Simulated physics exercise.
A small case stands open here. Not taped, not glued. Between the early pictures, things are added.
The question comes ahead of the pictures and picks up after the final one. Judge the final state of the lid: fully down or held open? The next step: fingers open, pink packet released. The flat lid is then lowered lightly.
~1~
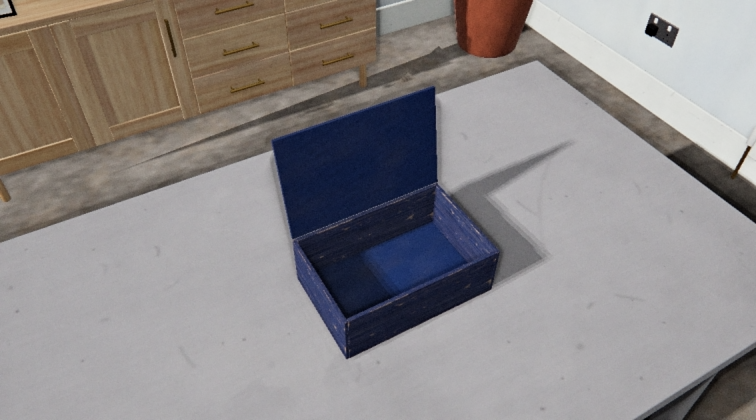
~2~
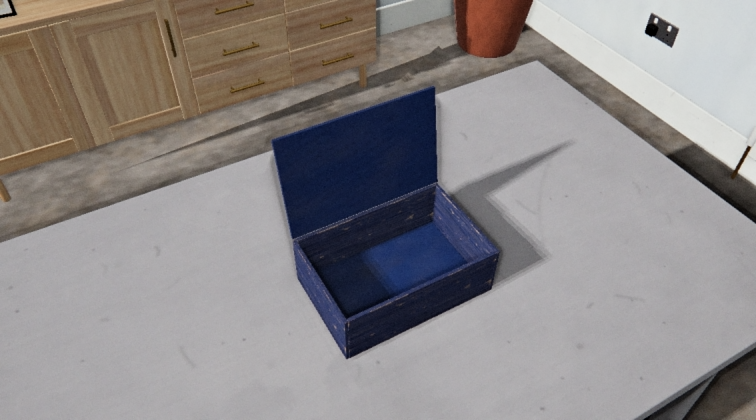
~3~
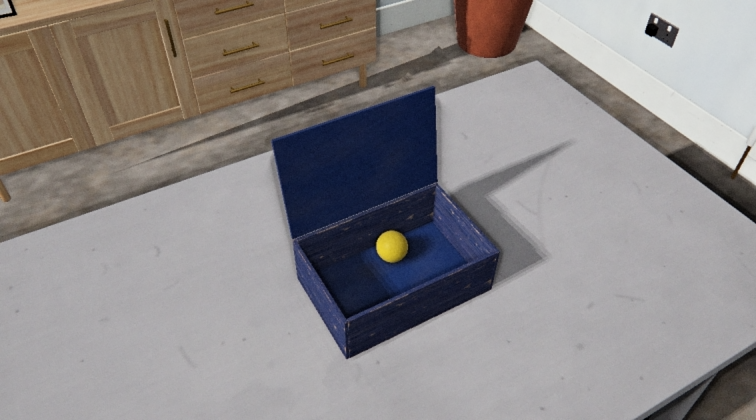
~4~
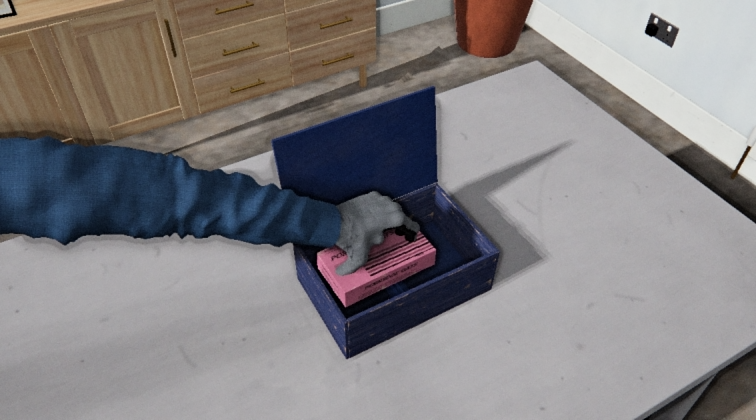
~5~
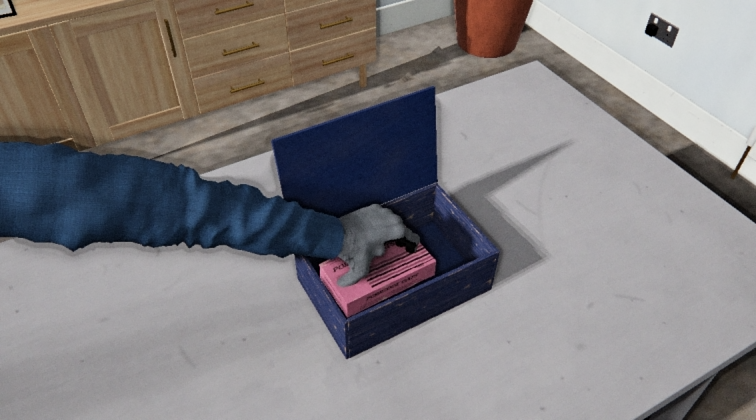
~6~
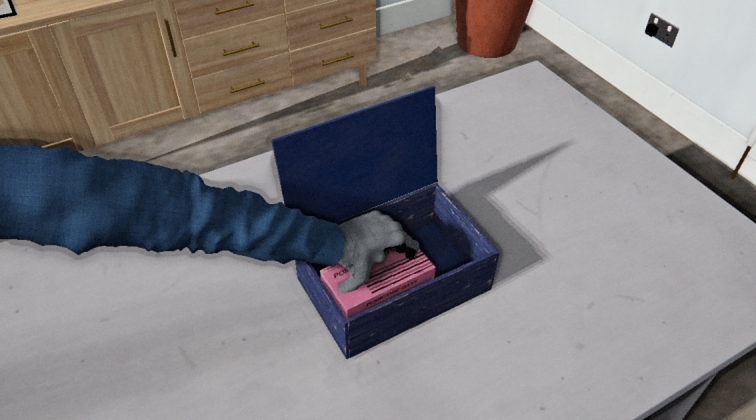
Turns out the lid lands in place.
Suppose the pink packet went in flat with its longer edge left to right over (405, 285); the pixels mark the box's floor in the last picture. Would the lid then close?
Then the lid does shut, as it turns out.
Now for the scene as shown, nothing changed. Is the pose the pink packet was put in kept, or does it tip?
The pink packet stays as it was set.
Then, 1.10 s later than the last frame, lid starting down; pink packet moved a little near (377, 298).
Then, 1.60 s later than the last frame, lid 57° above the rim; pink packet moved a little near (377, 298).
Then, 2.00 s later than the last frame, lid 12° above the rim; pink packet moved a little near (377, 298).
When it is over, lid shut; moved from the start, pink packet; yellow lemon as before. End places, in pixels of the last picture, pink packet near (377, 298).
